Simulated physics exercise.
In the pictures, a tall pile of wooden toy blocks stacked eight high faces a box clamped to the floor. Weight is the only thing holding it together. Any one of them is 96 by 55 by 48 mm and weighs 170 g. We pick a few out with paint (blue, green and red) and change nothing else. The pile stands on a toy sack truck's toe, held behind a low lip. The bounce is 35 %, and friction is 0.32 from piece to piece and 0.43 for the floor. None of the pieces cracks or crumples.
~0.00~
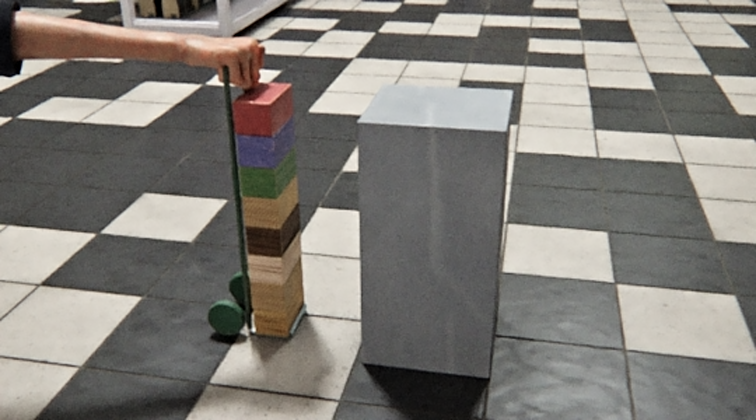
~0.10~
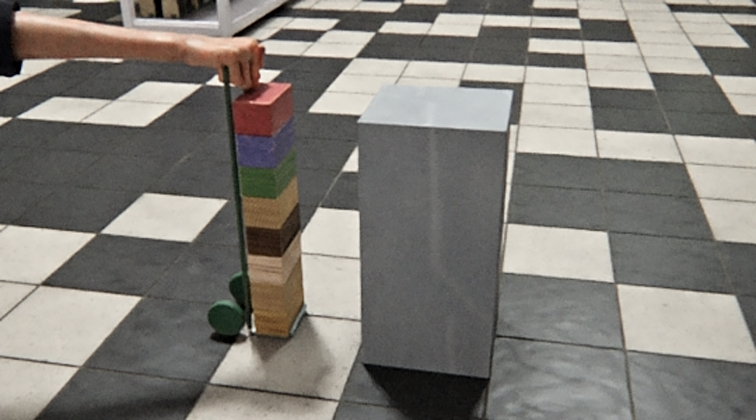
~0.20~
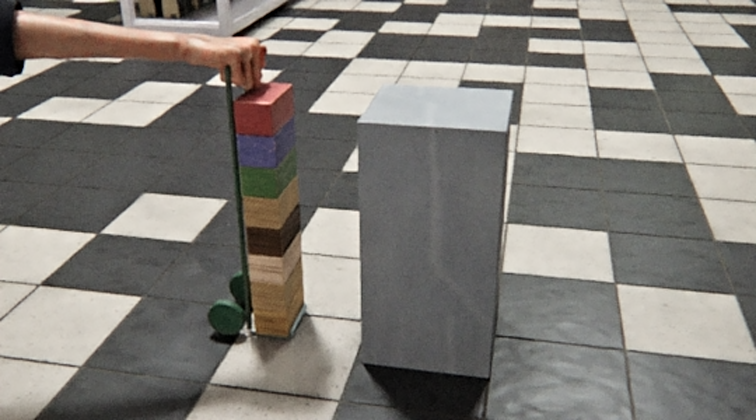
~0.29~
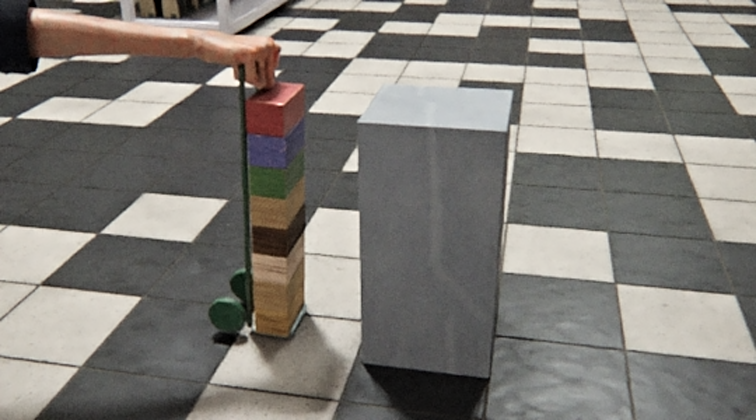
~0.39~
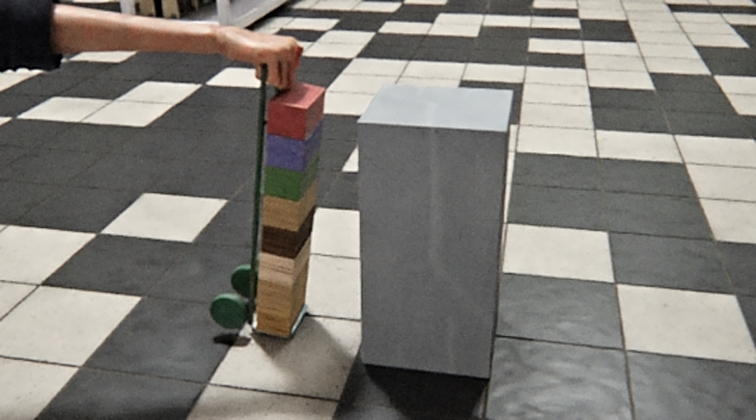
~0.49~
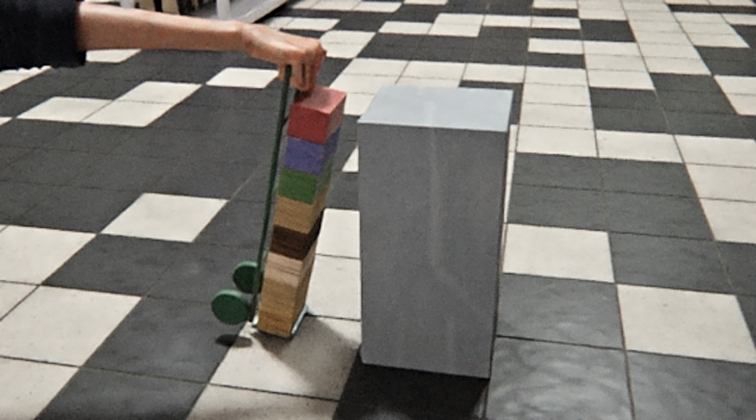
On a checkered floor, a hand tilts a toy truck and its block stack right.
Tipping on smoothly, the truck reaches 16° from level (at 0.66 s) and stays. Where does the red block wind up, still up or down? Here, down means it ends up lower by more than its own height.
Once all is still, the red block is still up.
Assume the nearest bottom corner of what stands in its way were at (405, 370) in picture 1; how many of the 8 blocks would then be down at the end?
It would be 7.
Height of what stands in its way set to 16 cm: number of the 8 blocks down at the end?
The count would be 3.
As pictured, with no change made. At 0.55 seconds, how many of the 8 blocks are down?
I count 0 at that moment.
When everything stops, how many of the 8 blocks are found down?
That totals 0, exactly.
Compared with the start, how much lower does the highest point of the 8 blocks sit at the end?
By about 0 cm, start to end.
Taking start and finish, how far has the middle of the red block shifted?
Close to 12 cm, in a straight line.
After 0.55 s, none of the 8 blocks down, 8 disturbed; red block 16° from how it stood; blue block 16° from how it stood.
After 0.60 s, none of the 8 blocks down, 8 disturbed; red block 19° from how it stood; green block 19° from how it stood.
In the end (1.7 s), none of the 8 blocks down, 8 disturbed; red block 23° from how it stood; green block 23° from how it stood; blue block 23° from how it stood. From the last view, middles, red block near (346, 117), green block near (341, 182).
